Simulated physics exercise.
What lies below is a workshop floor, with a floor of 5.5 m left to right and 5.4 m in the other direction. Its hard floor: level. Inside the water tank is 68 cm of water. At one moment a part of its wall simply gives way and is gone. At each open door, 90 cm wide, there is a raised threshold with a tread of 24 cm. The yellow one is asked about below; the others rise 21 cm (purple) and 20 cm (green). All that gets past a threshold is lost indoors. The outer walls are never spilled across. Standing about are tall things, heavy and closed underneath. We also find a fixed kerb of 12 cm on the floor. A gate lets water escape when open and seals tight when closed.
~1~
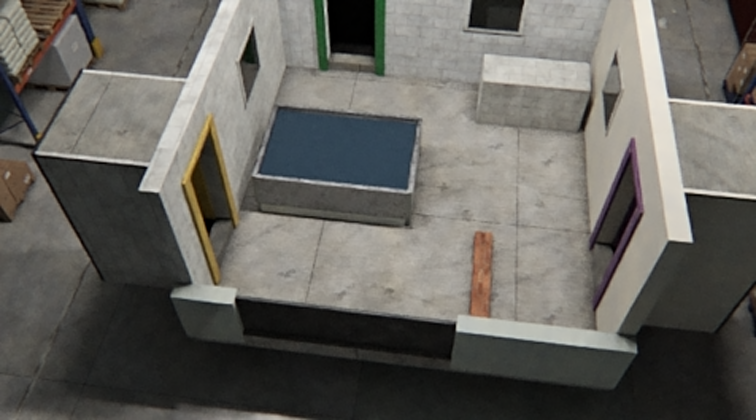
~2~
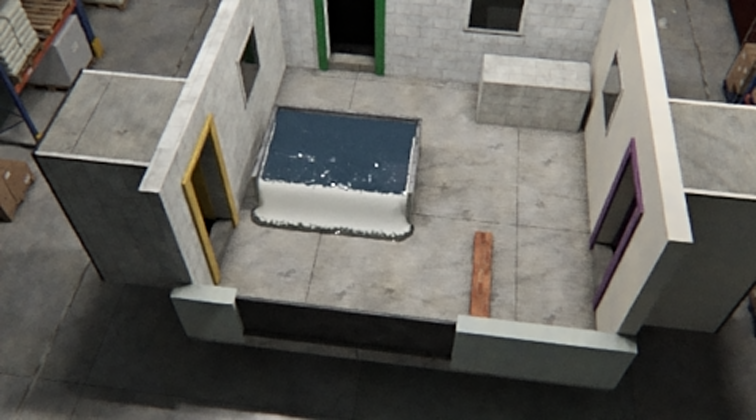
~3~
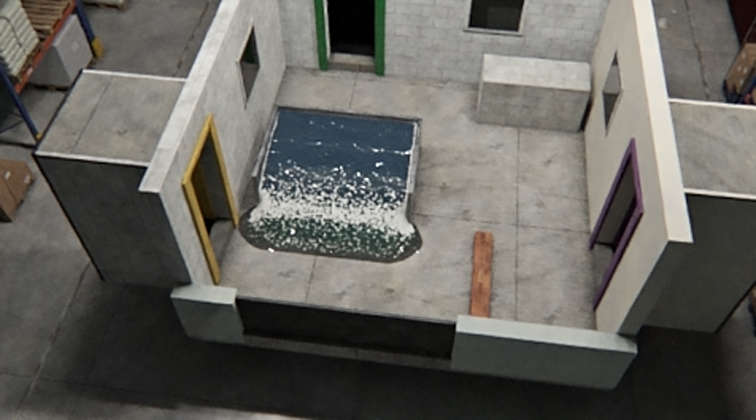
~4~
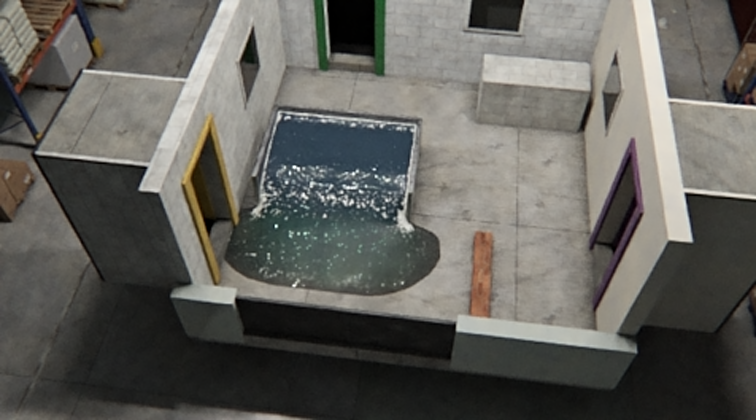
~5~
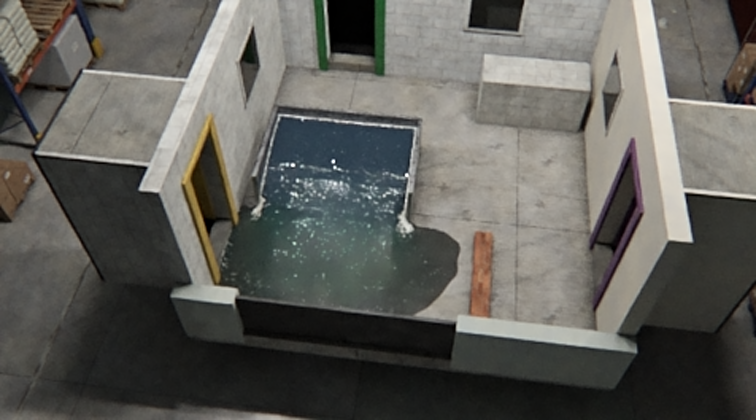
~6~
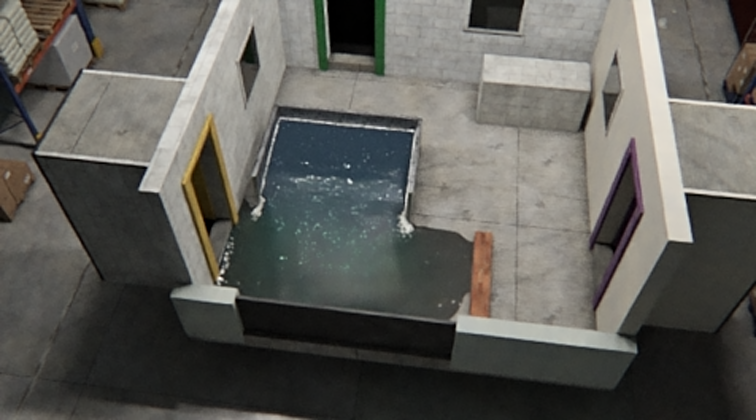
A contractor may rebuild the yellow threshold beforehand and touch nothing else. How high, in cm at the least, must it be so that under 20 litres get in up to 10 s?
It would need to be roughly 25 cm high.
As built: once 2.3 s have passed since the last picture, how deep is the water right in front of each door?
Purple door: 15 cm; green door: 0 cm; yellow door: 22 cm.
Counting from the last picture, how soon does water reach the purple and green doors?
Purple 1.6 s, green 3.2 s.
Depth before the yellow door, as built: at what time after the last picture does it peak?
Around 1.4 s.
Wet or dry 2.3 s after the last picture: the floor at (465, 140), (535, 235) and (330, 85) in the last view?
Okay, in order that's stayed dry, got wet and finally stayed dry.
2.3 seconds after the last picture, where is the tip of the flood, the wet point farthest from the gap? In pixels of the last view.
Near pixel (593, 361).
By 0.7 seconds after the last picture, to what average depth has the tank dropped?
Close to 26 cm deep on average.
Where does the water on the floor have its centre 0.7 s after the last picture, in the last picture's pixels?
Approximately (328, 244).
Then, 0.7 s after the last picture water covers 30 % of the floor, deepest (54 cm) near (207, 315); 17 cm at the yellow door, 0 litres in over its 23 cm threshold.
Then, 2.3 s after the last picture water covers 55 % of the floor, deepest (28 cm) near (462, 323); 22 cm at the yellow door, 26 litres in over its 23 cm threshold.
Then, 9.3 s after the last picture water covers 95 % of the floor, deepest (16 cm) near (290, 121); 8 cm at the yellow door, 28 litres in over its 23 cm threshold.
At the yellow door as built, the water peaked near 33 cm, 1.3 s after the last picture.
Run again over the same 10 s with other heights there, 40 litres in over 21 cm, 11 litres over 28.5 cm. The limit of 20 litres is kept from about 25 cm up.
